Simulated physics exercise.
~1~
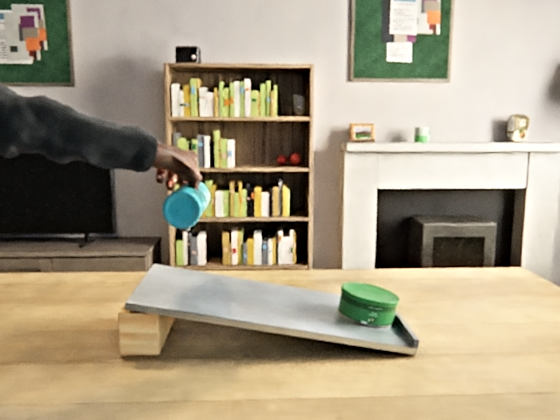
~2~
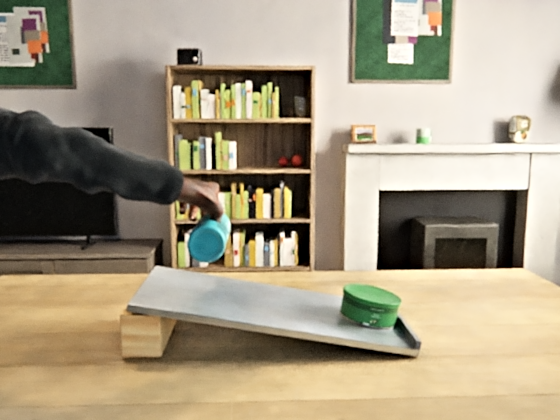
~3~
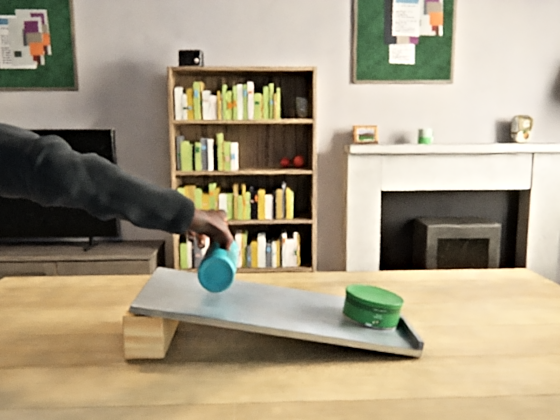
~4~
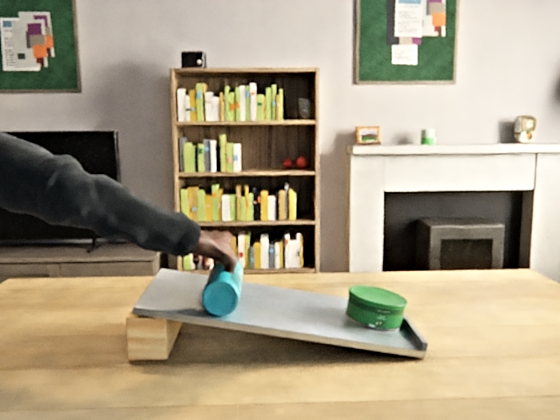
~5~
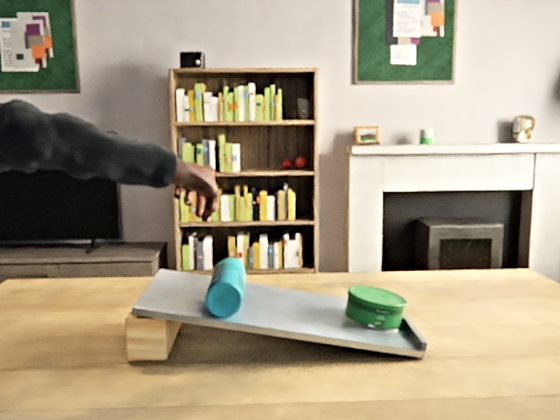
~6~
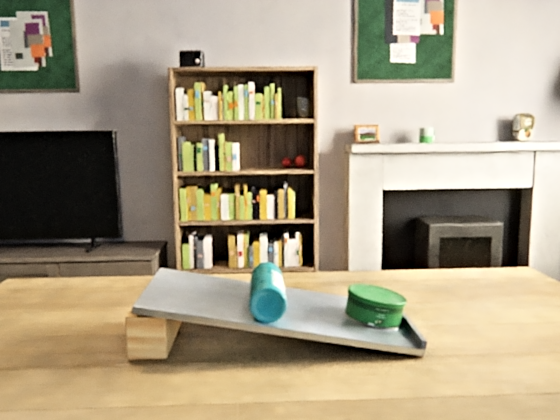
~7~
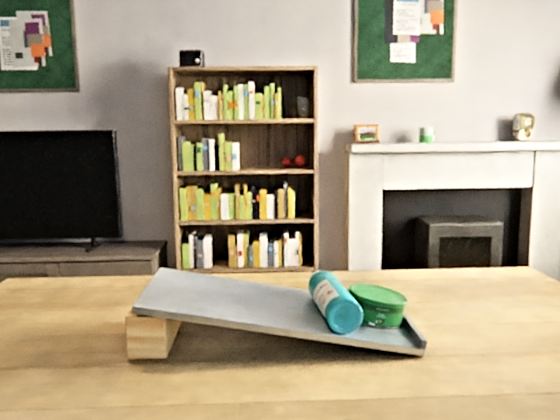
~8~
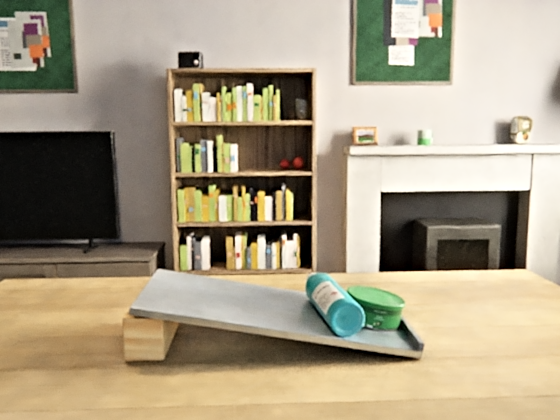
A dark-sleeved arm reaches in from the left, holding a turquoise bottle above a grey board propped on a wooden block on a light wood table. The slightly swaying view faces a room with a bookcase, a dark television at left and a white fireplace at right. A round green tub sits near the board's low right end. The hand lowers the bottle on its side onto the upper part of the slope, lets go and draws back out of view. The bottle rolls down to the right and comes to rest against the tub, which stays in place.
